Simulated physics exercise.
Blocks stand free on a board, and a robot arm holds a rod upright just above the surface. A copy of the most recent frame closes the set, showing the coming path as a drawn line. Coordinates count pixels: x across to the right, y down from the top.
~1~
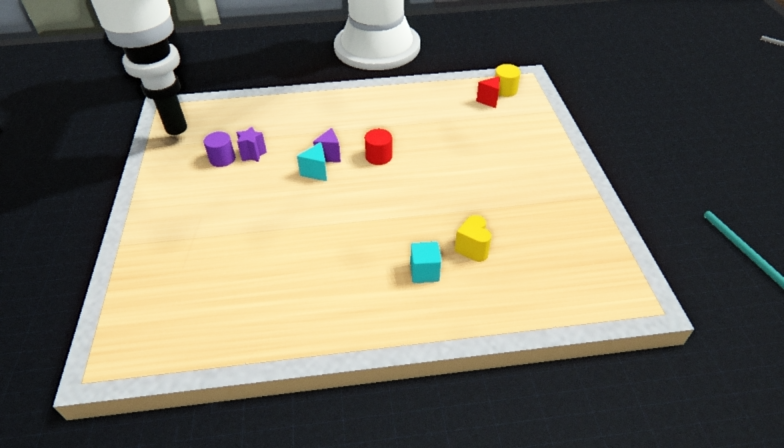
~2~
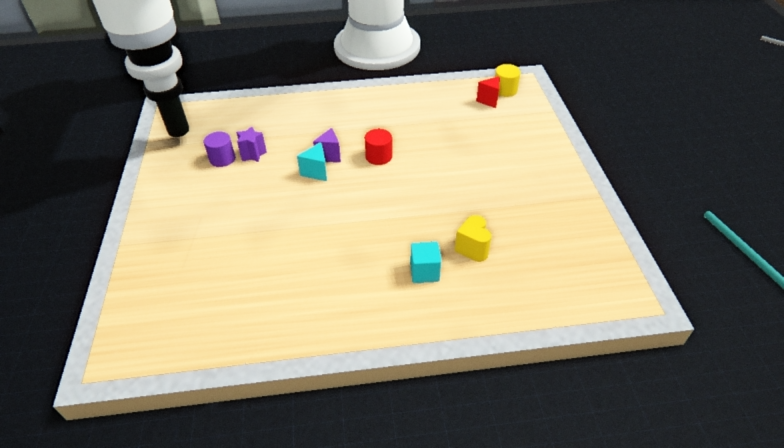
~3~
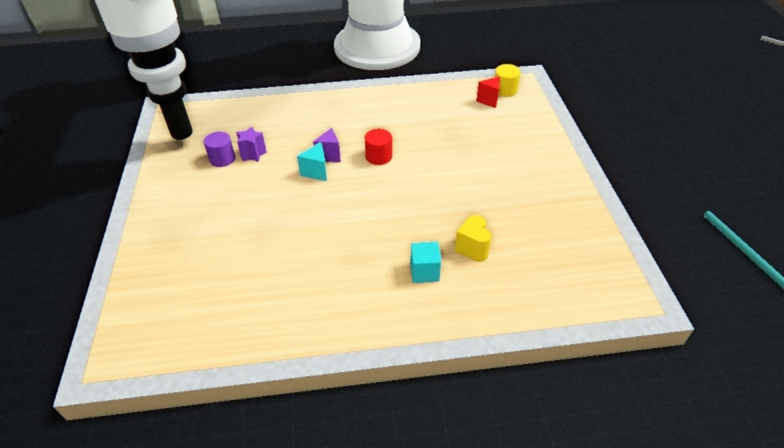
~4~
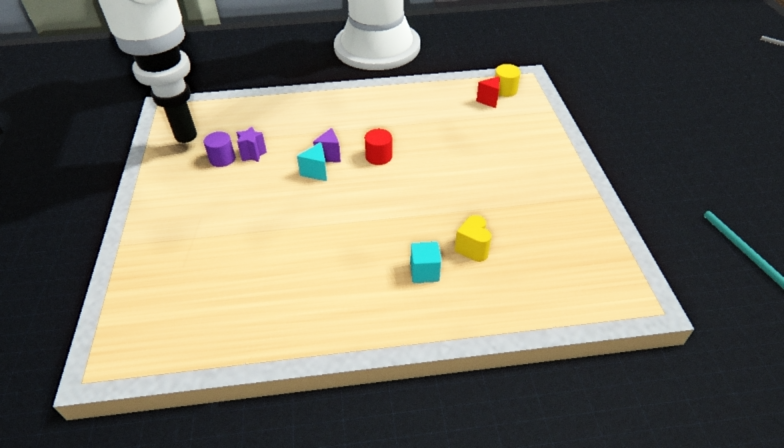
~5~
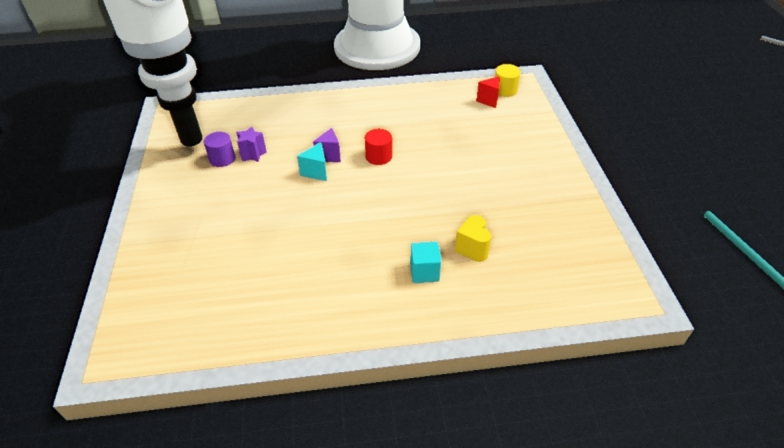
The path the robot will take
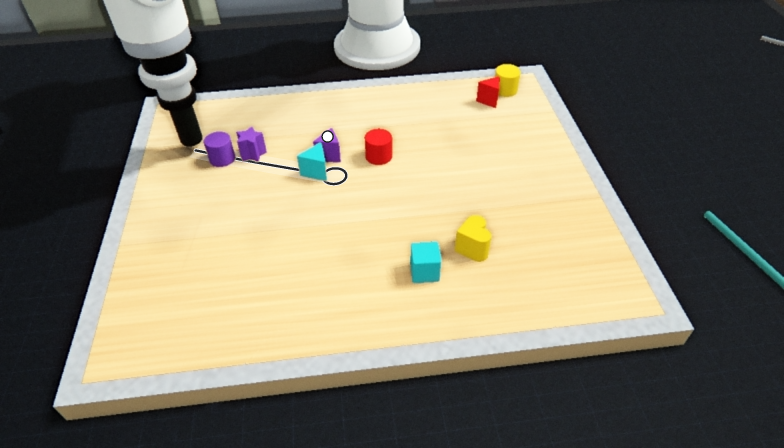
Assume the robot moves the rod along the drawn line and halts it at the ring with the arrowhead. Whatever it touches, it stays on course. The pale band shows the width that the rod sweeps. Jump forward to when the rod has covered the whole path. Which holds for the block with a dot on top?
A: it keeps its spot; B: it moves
My pick is A.
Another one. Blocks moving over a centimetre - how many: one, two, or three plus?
I count three at least.
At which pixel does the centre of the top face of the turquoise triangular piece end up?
That would be at about pixel (354, 157).
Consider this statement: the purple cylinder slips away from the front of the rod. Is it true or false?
True - the claim holds.
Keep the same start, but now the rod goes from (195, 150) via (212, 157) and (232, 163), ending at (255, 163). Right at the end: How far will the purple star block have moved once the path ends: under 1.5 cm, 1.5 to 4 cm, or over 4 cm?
Between 1.5 and 4 cm.
The line goes in a line from (195, 150) to (335, 176); the dot is on the purple triangular piece.
On the path given first. One third of the way, rod at (237, 150); purple cylinder at (249, 151); purple star block at (259, 135), turned 55° anticlockwise.
Two thirds of the way, rod at (286, 158); purple cylinder at (276, 164); purple star block at (283, 133).
At the end, rod at (333, 166); purple cylinder at (277, 165); purple star block at (283, 133), turned 145° anticlockwise; turquoise triangular piece at (354, 157), turned 45° anticlockwise; purple triangular piece unmoved.
